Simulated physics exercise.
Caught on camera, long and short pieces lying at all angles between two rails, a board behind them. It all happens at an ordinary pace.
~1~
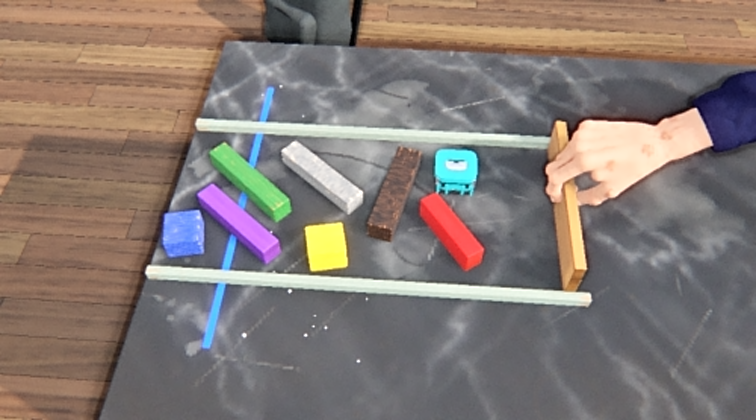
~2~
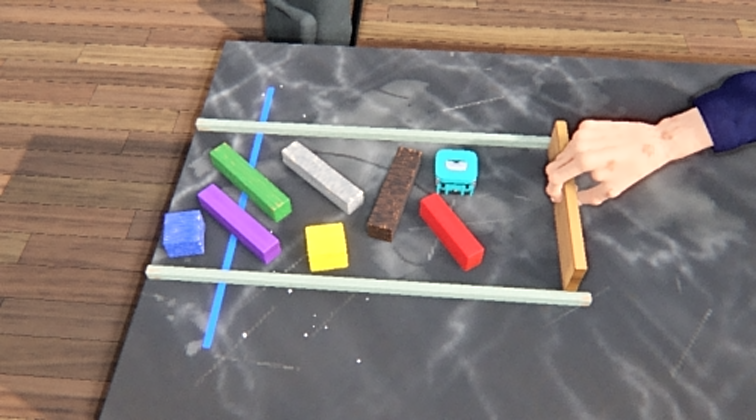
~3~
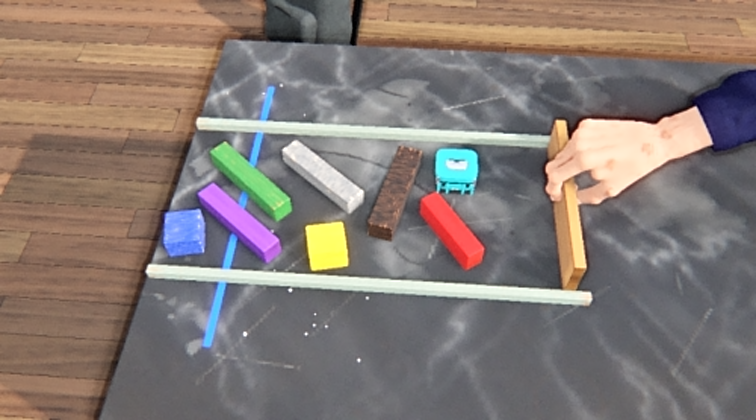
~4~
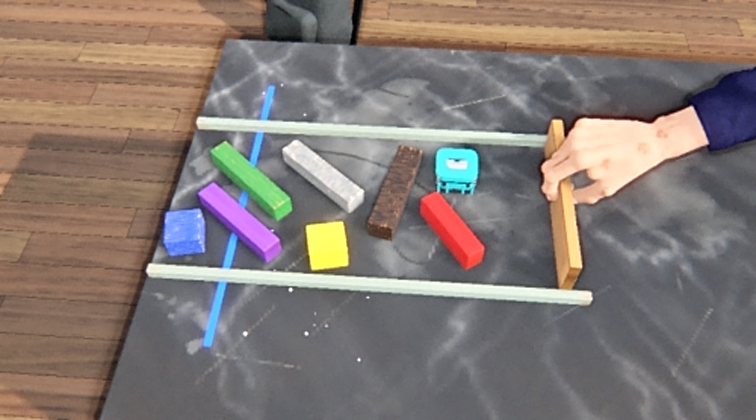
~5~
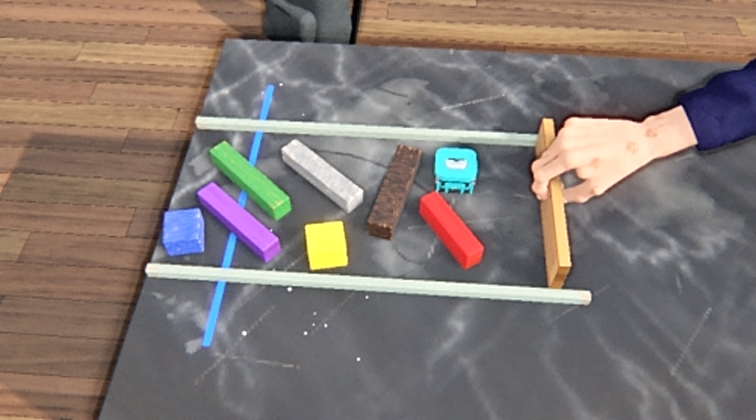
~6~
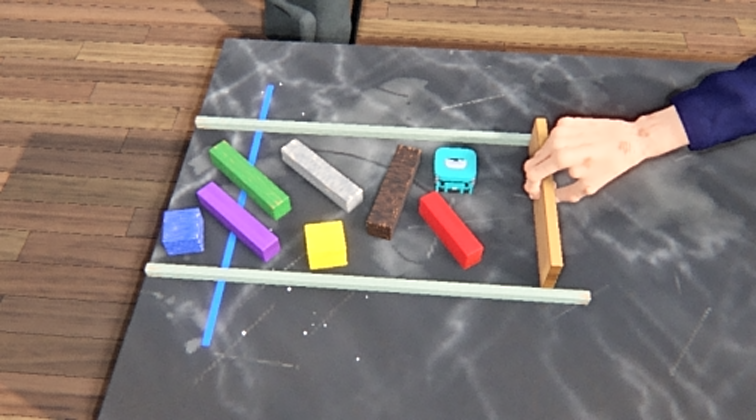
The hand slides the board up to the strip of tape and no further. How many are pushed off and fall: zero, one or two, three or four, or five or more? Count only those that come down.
The number that fall off is three or four.
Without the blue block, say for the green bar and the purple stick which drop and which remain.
The green bar is lost, the purple stick tumbles off.
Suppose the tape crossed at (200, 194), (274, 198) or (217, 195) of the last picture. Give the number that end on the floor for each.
The counts: 6, 1 and 4.
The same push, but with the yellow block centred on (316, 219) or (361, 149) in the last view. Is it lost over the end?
Place by place, it holds on; stays on.
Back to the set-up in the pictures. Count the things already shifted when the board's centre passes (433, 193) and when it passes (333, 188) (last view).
First 3, then 7.
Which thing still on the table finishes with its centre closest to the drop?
The black bar.
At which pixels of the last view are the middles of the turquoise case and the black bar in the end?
The turquoise case at (230, 158), the black bar at (197, 184).
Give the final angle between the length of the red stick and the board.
Roughly 0° out of line.
Soon after, none off yet; blue block at rest near (184, 231); purple stick at rest near (238, 221); green bar at rest near (249, 179).
Then, none off yet; blue block at rest near (184, 231); purple stick moved a little near (226, 225); green bar moved a little near (229, 181).
At rest, the number that fall off is three or four; fallen, grey bar, green bar, purple stick and blue block.
